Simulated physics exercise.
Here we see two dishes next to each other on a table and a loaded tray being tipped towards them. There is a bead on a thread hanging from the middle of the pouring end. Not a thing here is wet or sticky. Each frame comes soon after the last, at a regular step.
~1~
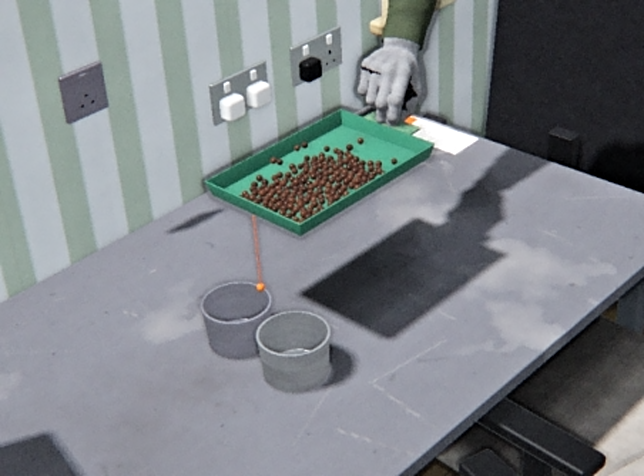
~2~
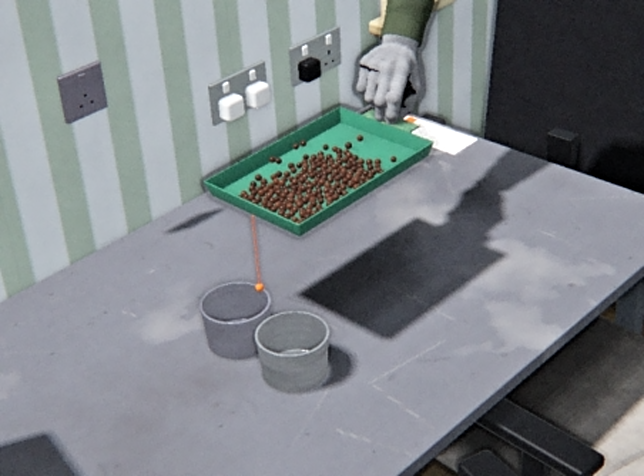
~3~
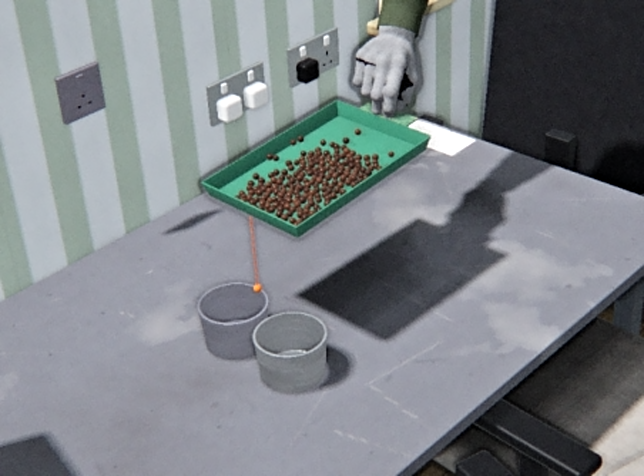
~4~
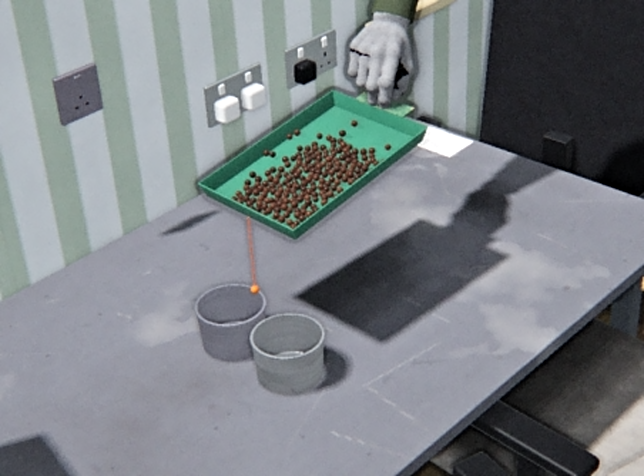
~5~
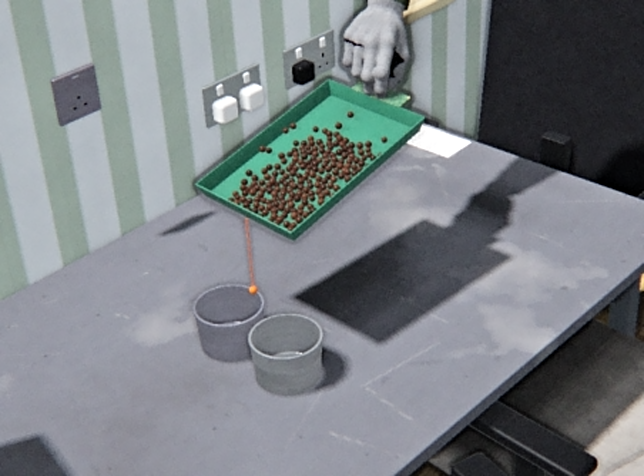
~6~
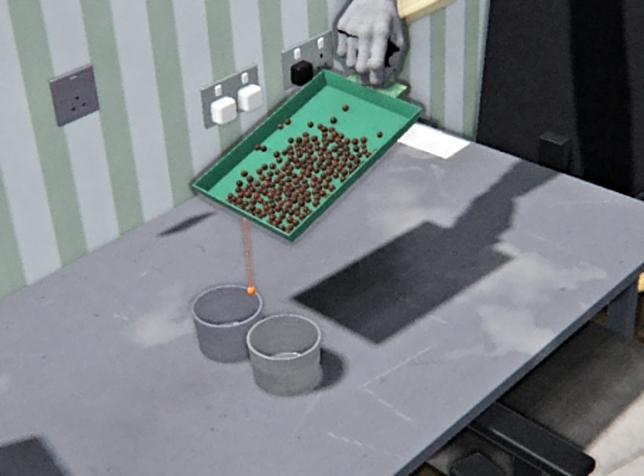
At the start, a grey hand holds a green tray of small brown balls level above two grey dishes on a table, a bead hanging from its near end. The hand then rises slightly, tilting the tray gradually towards its lower right corner, and the balls shift and spread a little across it.
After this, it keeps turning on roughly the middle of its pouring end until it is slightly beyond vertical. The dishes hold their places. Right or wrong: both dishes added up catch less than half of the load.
Wrong, they catch more than half.
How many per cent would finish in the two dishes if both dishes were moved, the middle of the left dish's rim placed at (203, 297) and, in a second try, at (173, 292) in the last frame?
Trial 1 70%, trial 2 40%.
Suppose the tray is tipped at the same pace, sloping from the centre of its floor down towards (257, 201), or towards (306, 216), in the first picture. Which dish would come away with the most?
The first try favours the dish to the left; the second favours the dish to the right.
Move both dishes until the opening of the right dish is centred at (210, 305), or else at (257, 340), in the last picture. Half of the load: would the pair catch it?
A minority, then a majority.
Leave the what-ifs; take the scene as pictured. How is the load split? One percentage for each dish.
Final share: Left dish at 20 per cent, right dish at 60 per cent.
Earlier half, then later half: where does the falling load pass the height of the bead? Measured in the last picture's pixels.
It passes near (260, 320) first and then near (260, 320).
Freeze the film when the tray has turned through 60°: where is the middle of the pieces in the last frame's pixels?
I'd put the middle close to (263, 210).
Shortly afterwards, tray tipped steeply; all but a few on the tray; only a few in the right dish; only a few in the left dish; only a few outside both; a little in the air.
Next, tray tipped right over; a little on the tray; near half in the right dish; near a quarter in the left dish; a little outside both; near a quarter in the air.
Some moments later, tray tipped past a quarter turn; near half in the right dish; near a quarter in the left dish; near a quarter outside both.
In the end, tray tipped past a quarter turn; near half in the right dish; near a quarter in the left dish; near a quarter outside both.
